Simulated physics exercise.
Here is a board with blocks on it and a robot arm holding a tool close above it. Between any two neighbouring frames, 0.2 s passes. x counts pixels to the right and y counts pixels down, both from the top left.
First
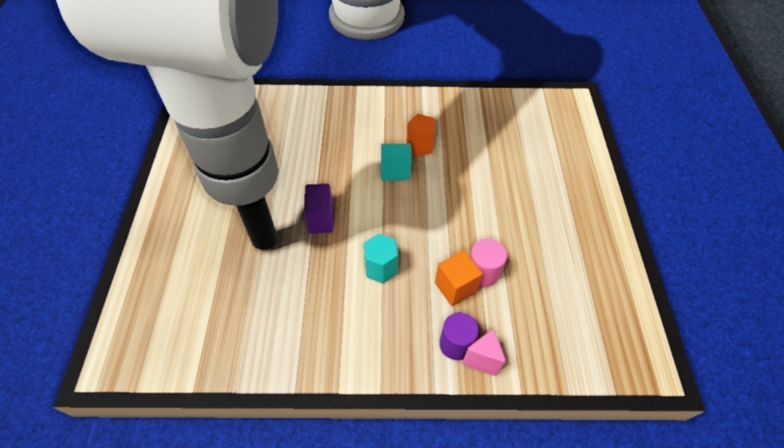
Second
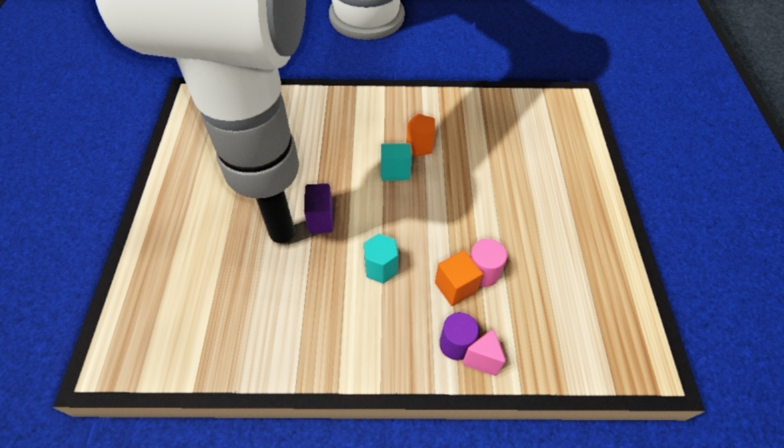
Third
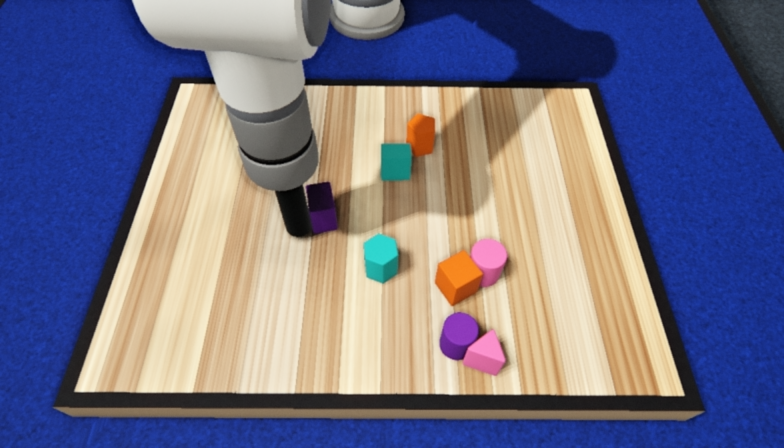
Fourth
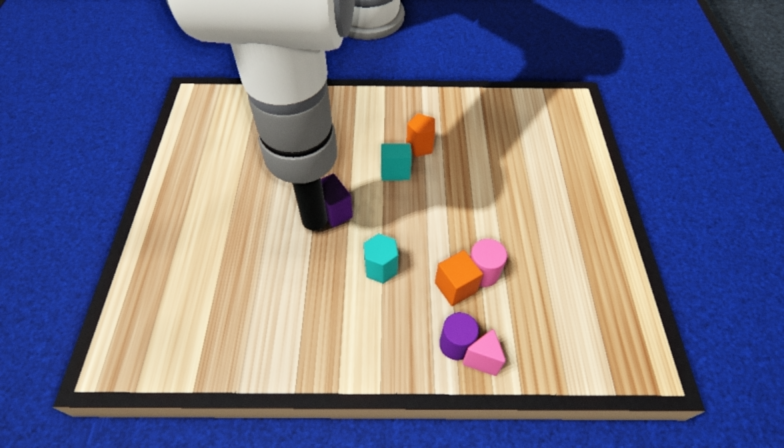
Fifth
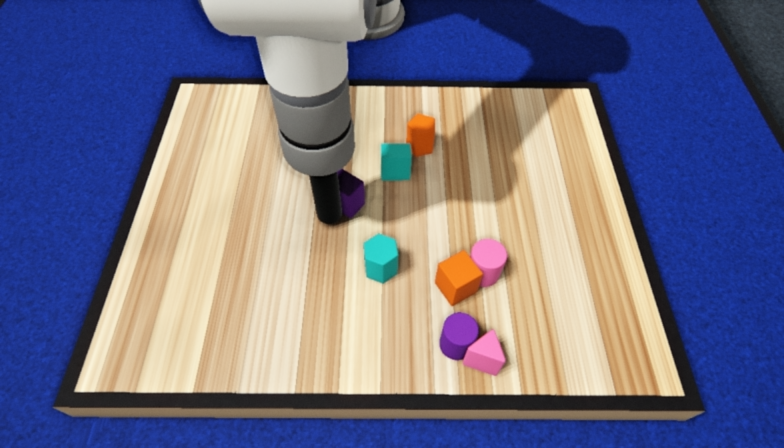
A robot arm moves right and pushes a dark purple block across the wooden board.
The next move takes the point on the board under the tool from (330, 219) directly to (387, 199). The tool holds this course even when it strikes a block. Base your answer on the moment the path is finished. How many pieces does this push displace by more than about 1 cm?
That's one.
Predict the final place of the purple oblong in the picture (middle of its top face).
The middle of its upper face will lie at (365, 162).
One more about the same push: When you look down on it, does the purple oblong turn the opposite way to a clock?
I believe so.
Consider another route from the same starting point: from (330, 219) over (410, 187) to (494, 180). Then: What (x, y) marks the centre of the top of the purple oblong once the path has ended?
Its top middle will sit at (366, 157).
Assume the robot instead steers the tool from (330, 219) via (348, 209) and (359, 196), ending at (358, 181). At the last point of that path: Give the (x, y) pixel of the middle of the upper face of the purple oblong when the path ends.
My best guess is (372, 143).
The first path, step by step. Halfway along, tool (358, 203); purple oblong (362, 167), turned 40° anticlockwise.
At the end, tool (387, 194); purple oblong (365, 162), turned 55° anticlockwise; turquoise oblong not moved.
